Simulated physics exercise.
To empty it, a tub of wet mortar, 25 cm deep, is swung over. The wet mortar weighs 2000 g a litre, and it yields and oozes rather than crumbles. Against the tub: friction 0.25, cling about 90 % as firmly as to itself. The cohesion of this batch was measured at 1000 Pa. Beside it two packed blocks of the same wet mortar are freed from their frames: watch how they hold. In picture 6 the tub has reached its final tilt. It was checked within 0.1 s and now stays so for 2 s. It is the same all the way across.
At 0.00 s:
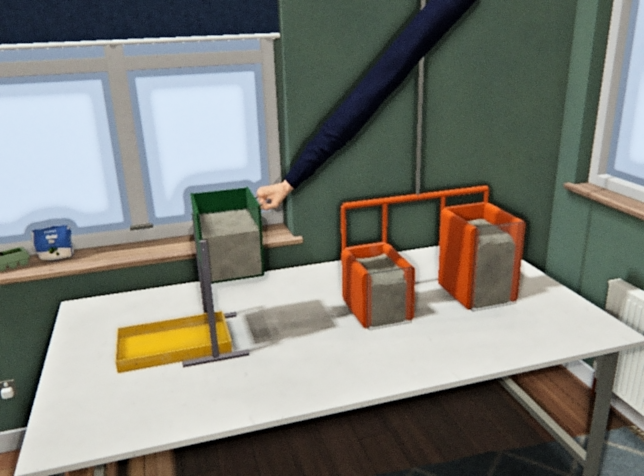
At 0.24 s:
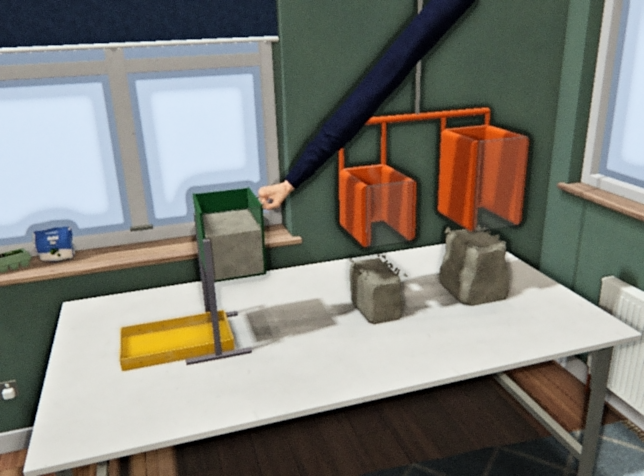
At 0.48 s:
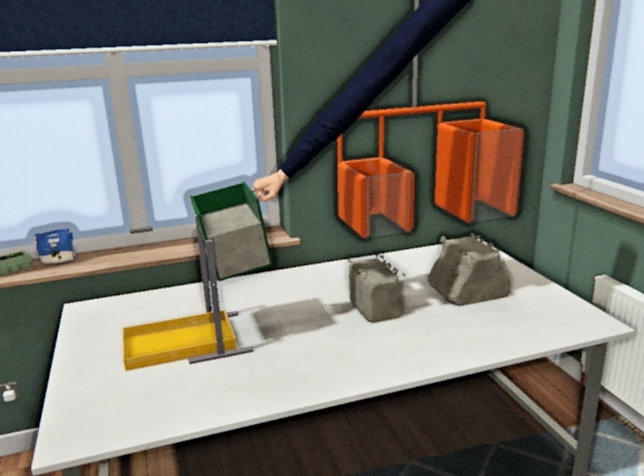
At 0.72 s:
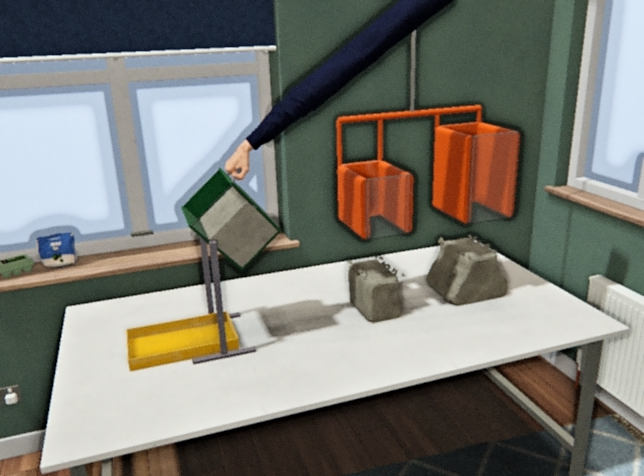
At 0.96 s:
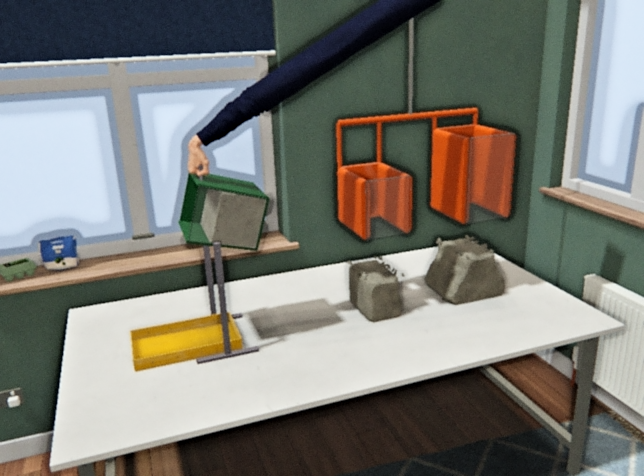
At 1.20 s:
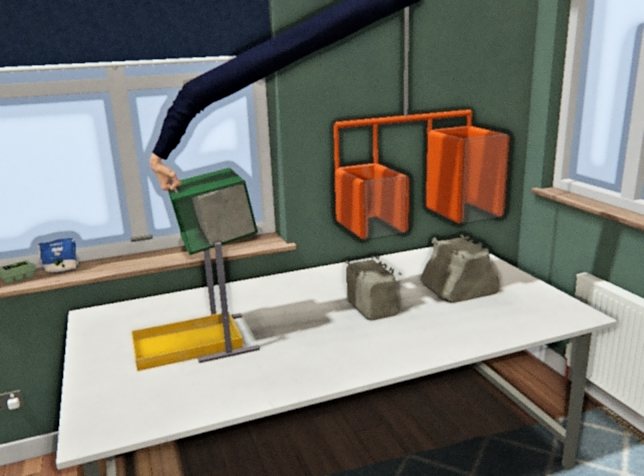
Orange casings lifting off two grey blocks, the right one slumping, then a hand tilting a green tub of mortar leftward.
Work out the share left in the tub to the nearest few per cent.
It comes to some 100 %.
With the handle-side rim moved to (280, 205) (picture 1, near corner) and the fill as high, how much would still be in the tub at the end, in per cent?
It would be near 45 %.
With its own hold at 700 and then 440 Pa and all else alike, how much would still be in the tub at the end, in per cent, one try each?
In that order: 70 %, 55 %.
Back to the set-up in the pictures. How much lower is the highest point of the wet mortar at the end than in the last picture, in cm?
Roughly 0 cm.
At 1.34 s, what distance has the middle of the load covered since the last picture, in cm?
About 0 cm.
By 1.34 s, the tub is at 99 degrees and holds 100 %.
By 1.51 s, the tub is at 99 degrees and holds 100 %.
By 1.68 s, the tub is at 99 degrees and holds 100 %.
By 1.85 s, the tub is at 99 degrees and holds 100 %.
By 3.20 s, at the end, the tub is at 99 degrees and holds 100 %.
